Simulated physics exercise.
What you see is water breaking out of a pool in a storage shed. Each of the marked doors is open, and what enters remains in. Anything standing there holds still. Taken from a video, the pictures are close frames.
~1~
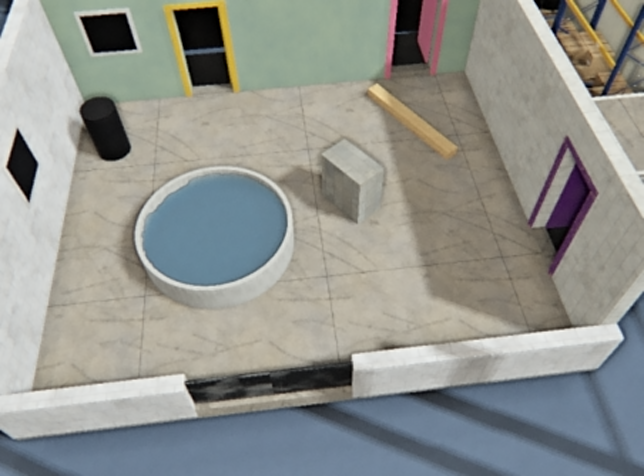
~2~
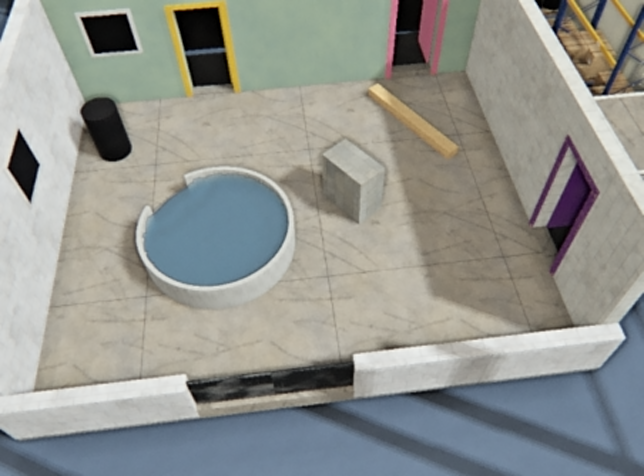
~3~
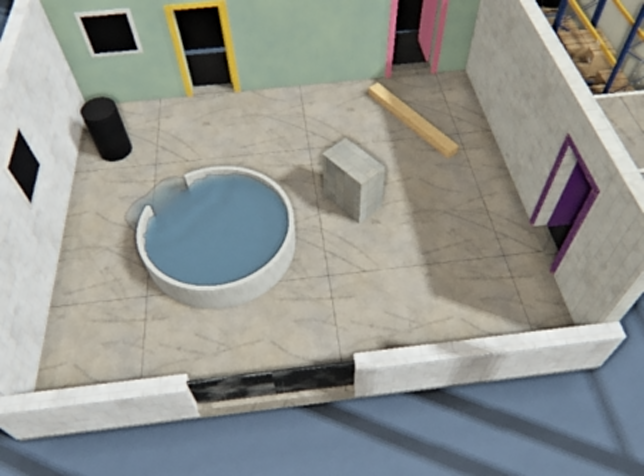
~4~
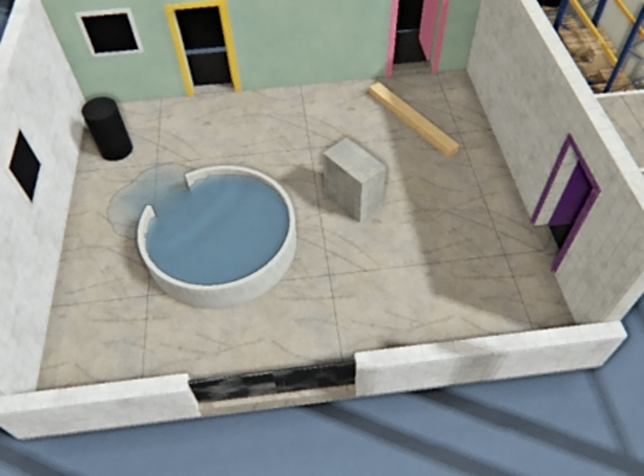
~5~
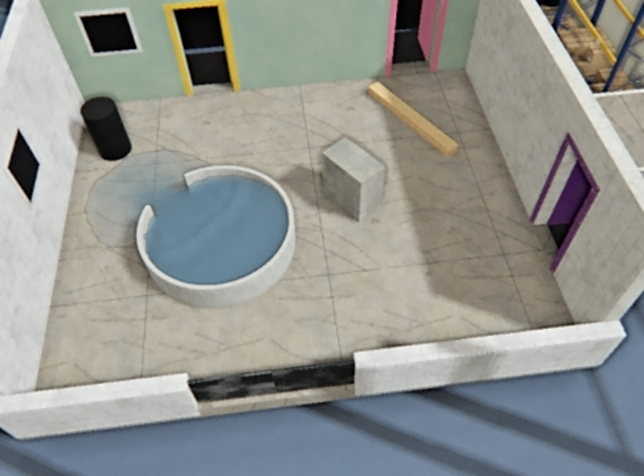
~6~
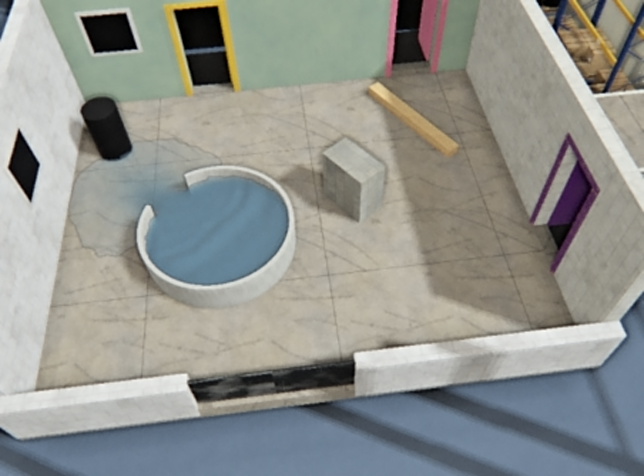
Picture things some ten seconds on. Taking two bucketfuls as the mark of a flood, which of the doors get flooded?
The pink door stays below the mark, the yellow door gets flooded, the purple door stays below the mark.
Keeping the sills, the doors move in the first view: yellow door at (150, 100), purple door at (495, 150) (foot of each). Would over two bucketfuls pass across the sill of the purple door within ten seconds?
Looking at it, the purple one doesn't reach that level.
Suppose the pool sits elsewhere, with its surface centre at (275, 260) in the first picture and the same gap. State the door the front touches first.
That would be the door marked yellow.
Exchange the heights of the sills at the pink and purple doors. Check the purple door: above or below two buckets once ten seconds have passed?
Pretty clear: Purple door copes.
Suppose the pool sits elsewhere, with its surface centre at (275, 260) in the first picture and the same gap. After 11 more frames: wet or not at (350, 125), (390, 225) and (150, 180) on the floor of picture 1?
Spared, spared, soaked.
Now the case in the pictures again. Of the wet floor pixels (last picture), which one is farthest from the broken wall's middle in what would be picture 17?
At roughly (87, 107).
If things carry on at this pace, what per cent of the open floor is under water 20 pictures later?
I'd say close to 25 per cent.
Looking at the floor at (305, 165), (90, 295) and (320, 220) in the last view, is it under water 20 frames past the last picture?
Lab note, in the order given: Unwetted, wet through, unwetted.
A moment on, water covers 15 % of the floor; the pink door not reached, the yellow door not reached, the purple door not reached.
Next, water covers 15 % of the floor; the pink door not reached, the yellow door not reached, the purple door not reached.
Then, water covers 25 % of the floor; the pink door not reached, the yellow door under two buckets in, the purple door not reached.
Later, water covers 50 % of the floor; the pink door wet at the sill, nothing in, the yellow door over two buckets in, the purple door not reached.
In the end, water covers 85 % of the floor; the pink door wet at the sill, nothing in, the yellow door over two buckets in, the purple door wet at the sill, nothing in.
